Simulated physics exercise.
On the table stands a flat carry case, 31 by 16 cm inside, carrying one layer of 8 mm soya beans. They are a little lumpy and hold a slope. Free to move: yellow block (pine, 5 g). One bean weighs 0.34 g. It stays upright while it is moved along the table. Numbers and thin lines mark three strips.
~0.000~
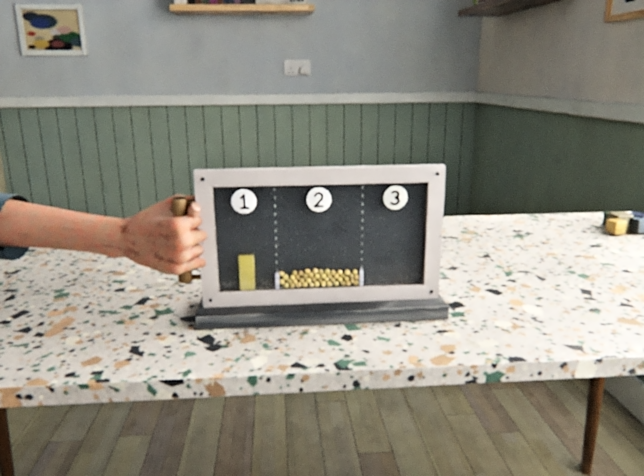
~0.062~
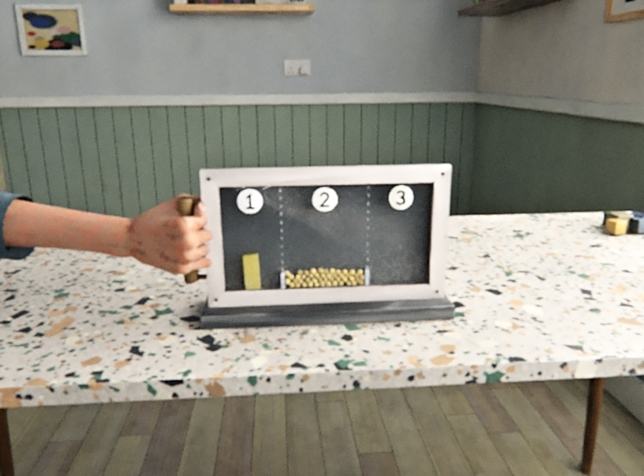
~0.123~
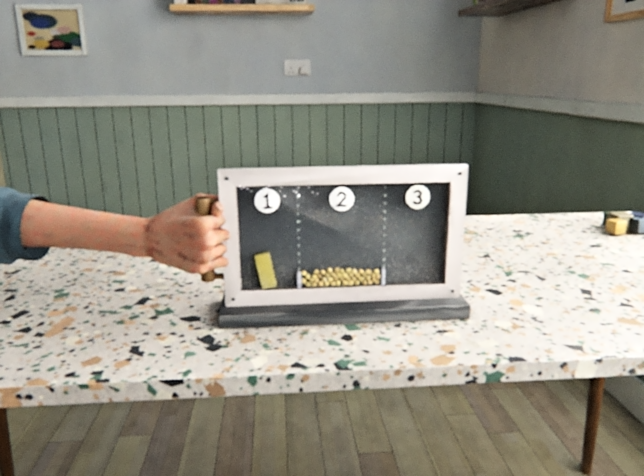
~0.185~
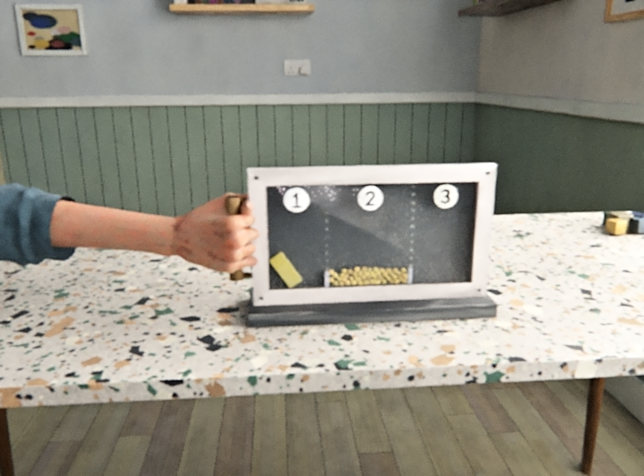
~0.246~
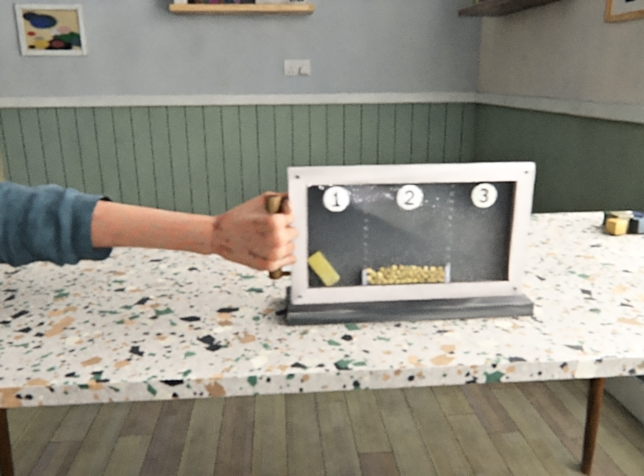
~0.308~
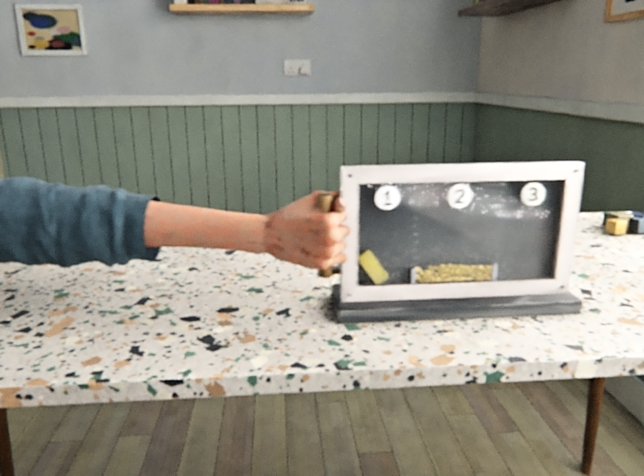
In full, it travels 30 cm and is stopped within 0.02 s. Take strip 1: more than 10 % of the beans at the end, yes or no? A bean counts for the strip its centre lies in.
Strip 1: No.
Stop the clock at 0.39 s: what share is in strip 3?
About 0 per cent.
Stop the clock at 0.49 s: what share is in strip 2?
Roughly 90 per cent.
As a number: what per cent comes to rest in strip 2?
Some 85 per cent.
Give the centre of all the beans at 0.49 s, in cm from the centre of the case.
About 1 cm right and 6 cm below.
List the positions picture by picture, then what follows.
At its start; about 50 beans; beans' middle (320, 278); highest (308, 271); yellow block (247, 272); no. 1 (244, 201), no. 2 (319, 200), no. 3 (395, 198), in the first picture.
In the second picture, 1 cm to the right; beans' middle (325, 278); highest (313, 271).
In the third picture, 3 cm to the right; beans' middle (341, 278); highest (329, 270); wall ends (383, 269), (299, 273).
In the fourth picture, 7 cm to the right; beans' middle (369, 277); highest (357, 269); yellow block (286, 270) tilted 34°.
In the fifth picture, 13 cm to the right; beans' middle (406, 275); highest (394, 268).
In the sixth picture, 21 cm to the right; beans' middle (454, 274); highest (443, 266); yellow block (373, 267) tilted 36°; no. 1 (388, 198), no. 2 (460, 196), no. 3 (533, 194).
After 0.39 s, it is 30 cm to the right; the beans' middle is in line with and 6 cm below the centre; no. 2, 100 %.
After 0.49 s, it is 30 cm to the right; the beans' middle is 1 cm right of and 6 cm below the centre; no. 2, 90 %, no. 3, 10 %.
After 0.64 s, it is 30 cm to the right; the beans' middle is 2 cm right of and 7 cm below the centre; no. 2, 85 %, no. 3, 15 %.
Settled by 1.1 s, it is 30 cm to the right; no. 1, 0 %, no. 2, 85 %, no. 3, 15 %.
